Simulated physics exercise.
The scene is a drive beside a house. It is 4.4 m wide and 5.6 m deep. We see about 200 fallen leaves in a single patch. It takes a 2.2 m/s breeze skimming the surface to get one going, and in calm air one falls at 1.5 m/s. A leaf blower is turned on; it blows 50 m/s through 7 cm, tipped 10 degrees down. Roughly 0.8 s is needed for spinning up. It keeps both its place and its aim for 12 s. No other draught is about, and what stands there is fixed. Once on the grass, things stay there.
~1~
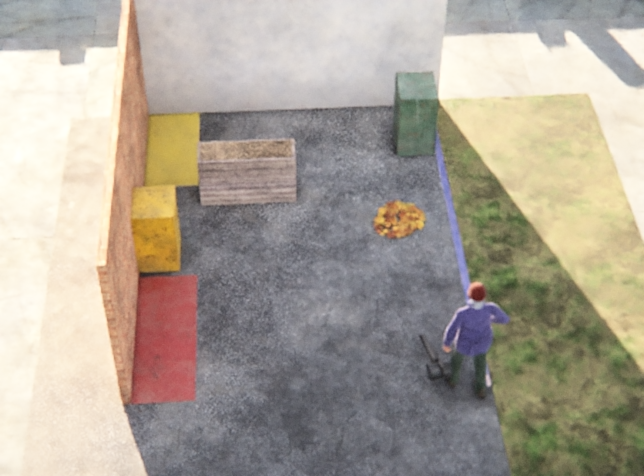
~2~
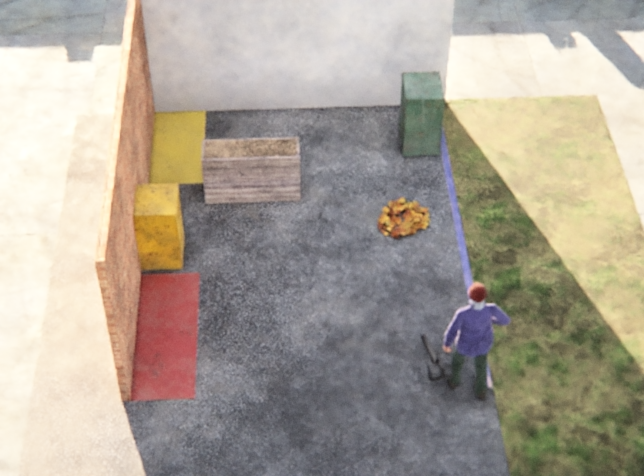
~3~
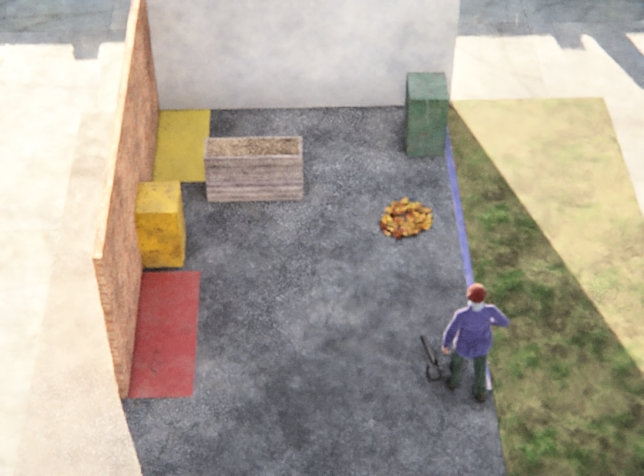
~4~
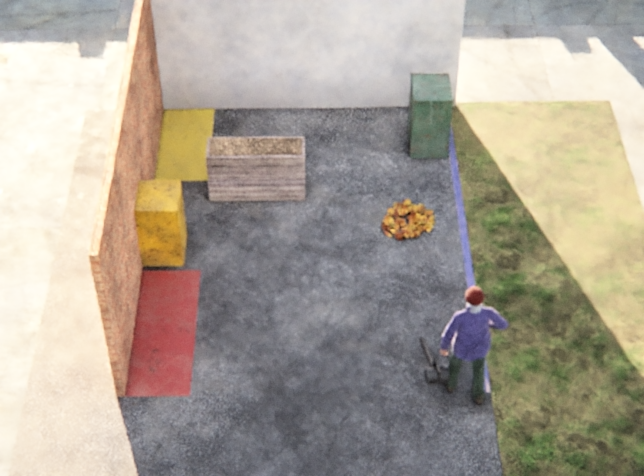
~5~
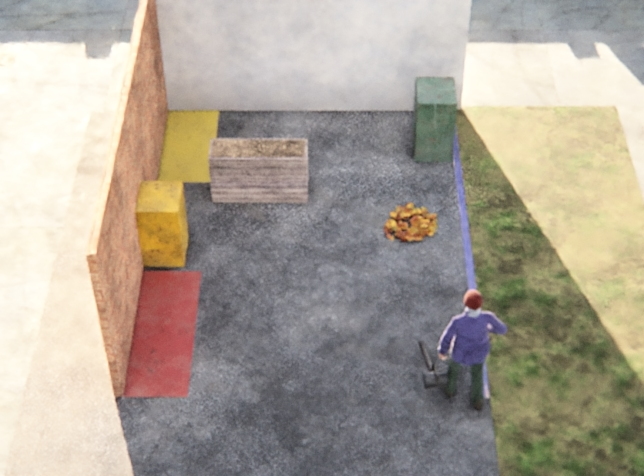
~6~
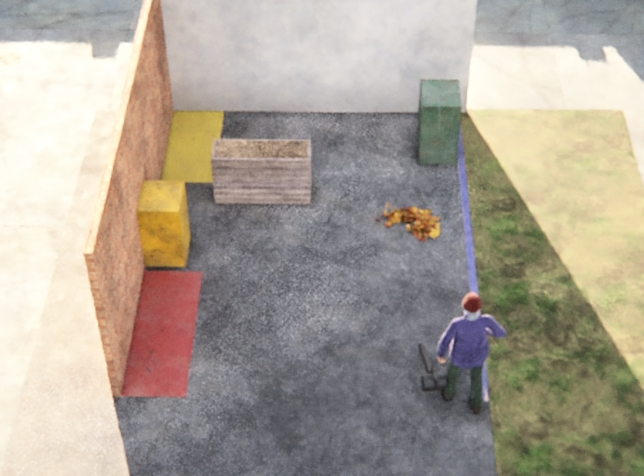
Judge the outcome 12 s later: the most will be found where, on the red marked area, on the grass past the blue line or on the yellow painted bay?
Most will be at the blue one.
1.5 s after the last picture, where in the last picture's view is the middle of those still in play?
(416, 133), roughly.
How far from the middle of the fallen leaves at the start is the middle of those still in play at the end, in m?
Somewhere near 2.6 m, I reckon.
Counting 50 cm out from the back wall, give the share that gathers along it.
Roughly 40 in a hundred.
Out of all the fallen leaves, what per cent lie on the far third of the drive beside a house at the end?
About 60 %.
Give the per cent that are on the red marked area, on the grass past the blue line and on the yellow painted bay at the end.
About 0 % red, 30 % blue and 0 % yellow.
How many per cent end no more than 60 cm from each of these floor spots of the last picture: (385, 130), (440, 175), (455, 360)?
Taking the spots one by one, around 30 %, 20 % and 0 %.
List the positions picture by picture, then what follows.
In the first frame, the middle of the fallen leaves is near (403, 219), none has stirred yet and the mouth of the leaf blower is at (422, 336).
In the second frame, the middle of the fallen leaves is near (407, 218), none has stirred yet, the yellow painted bay is centred on (178, 147), the blue line is centred on (462, 228) and the red marked area is centred on (167, 334).
In the third frame, the middle of the fallen leaves is near (409, 219), none has stirred yet, the top of a bin is at (428, 86) and the top of a planter is at (253, 147).
In the fourth frame, the middle of the fallen leaves is near (411, 220) and none has stirred yet.
In the fifth frame, the middle of the fallen leaves is near (414, 224) and about 1 % have left their places.
In the sixth frame, the middle of the fallen leaves is near (418, 220), the farthest in sight from the leaf blower is at (407, 207) and about 45 % have left their places.
Then, 1.5 s after the last picture, 0 % are on the yellow painted bay, 2 % on the grass past the blue line and 0 % on the red marked area; the middle of those still in play is near (416, 133); 19 % have settled or left.
Then, 2.9 s after the last picture, 0 % are on the yellow painted bay, 12 % on the grass past the blue line and 0 % on the red marked area; the middle of those still in play is near (418, 122); 42 % have settled or left.
Then, 5.7 s after the last picture, 0 % are on the yellow painted bay, 20 % on the grass past the blue line and 0 % on the red marked area; the middle of those still in play is near (424, 120); 60 % have settled or left.
Then, 11.1 s after the last picture, at the end, 0 % are on the yellow painted bay, 27 % on the grass past the blue line and 0 % on the red marked area; the middle of those still in play is near (453, 116).
